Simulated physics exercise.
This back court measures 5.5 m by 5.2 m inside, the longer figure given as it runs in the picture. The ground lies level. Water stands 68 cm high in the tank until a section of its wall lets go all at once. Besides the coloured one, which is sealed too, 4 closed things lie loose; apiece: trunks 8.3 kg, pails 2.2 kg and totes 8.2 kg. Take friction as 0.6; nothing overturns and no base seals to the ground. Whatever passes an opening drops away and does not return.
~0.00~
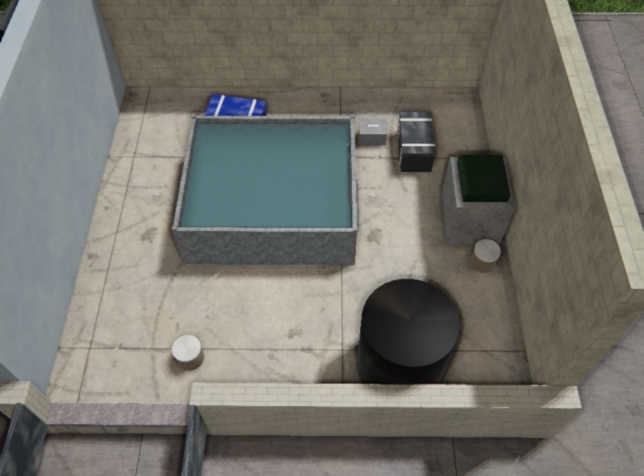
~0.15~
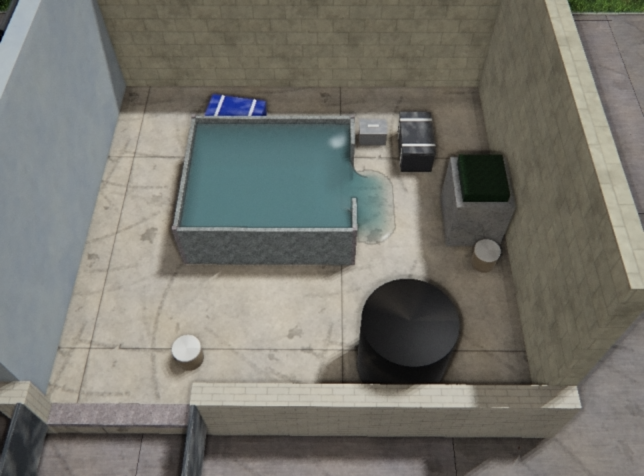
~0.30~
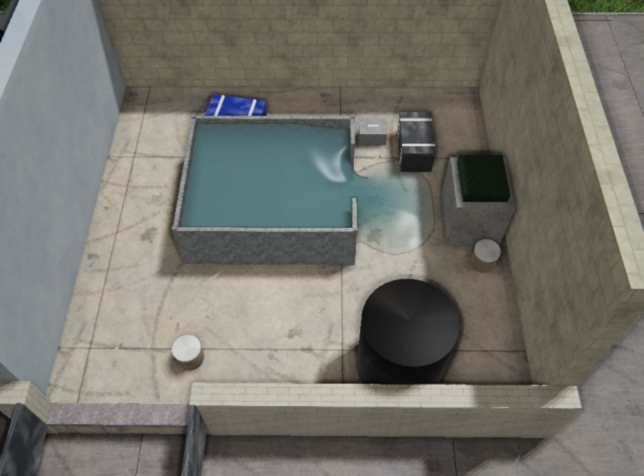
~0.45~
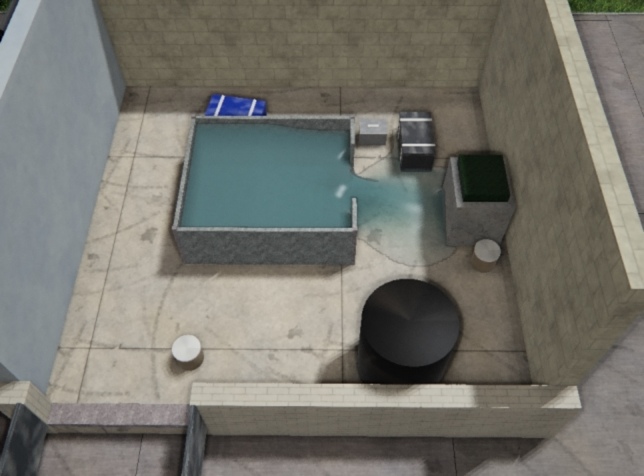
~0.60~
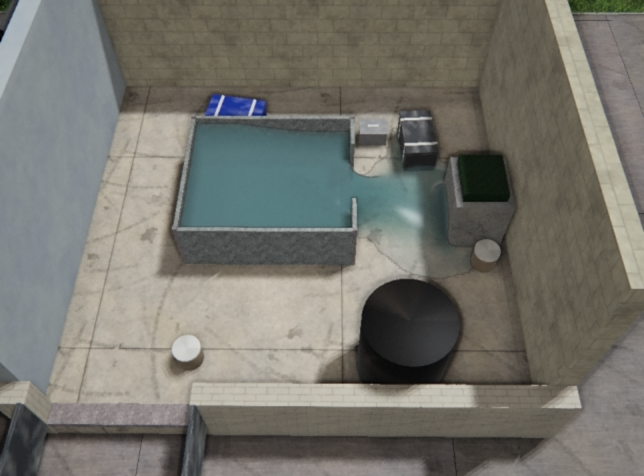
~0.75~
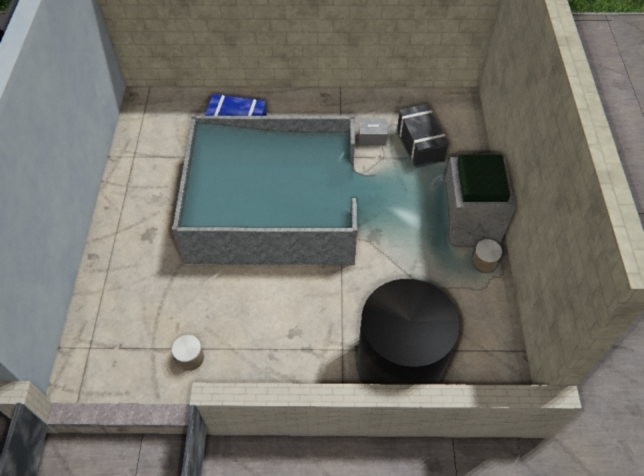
Teal water pours through a gap in the right side of a raised grey tank in a walled, pale-paved court, seen from a fixed high view. A blue strapped box sits behind the tank, a dark one right of it near a green-topped block, with a black round container and pale pails around. The water spreads right, reaches the block, then curls toward the viewer as the dark box swivels slightly.
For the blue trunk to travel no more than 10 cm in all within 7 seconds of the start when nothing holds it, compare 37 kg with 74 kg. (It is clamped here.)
For it, only the higher weight holds it.
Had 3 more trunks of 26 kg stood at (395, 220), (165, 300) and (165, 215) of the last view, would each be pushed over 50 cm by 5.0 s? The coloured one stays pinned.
In turn: Over, under, under.
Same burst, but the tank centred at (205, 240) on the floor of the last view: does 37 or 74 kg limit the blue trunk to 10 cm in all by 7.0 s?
In that case the lower weight is enough.
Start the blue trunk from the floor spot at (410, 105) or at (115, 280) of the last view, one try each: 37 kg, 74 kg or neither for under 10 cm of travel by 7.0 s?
In turn: Neither holds; only the larger holds.
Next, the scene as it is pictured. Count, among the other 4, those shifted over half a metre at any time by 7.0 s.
4 of them.
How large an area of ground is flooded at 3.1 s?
About 17 m2.
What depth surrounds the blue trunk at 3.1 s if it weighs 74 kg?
About 4 cm.
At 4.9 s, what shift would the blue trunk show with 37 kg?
About 60 cm.
After 1.4 s the blue trunk would be 0 cm from its start with 37 kg and 0 cm from its start with 74 kg; 0 cm of water round it then.
After 3.1 s the blue trunk would be 0 cm from its start with 37 kg and 0 cm from its start with 74 kg; 4 cm of water round it then.
After 4.9 s the blue trunk would be 68 cm from its start with 37 kg and 0 cm from its start with 74 kg; 8 cm of water round it then.
After 7.0 s the blue trunk would be 91 cm from its start with 37 kg and 0 cm from its start with 74 kg; 9 cm of water round it then.
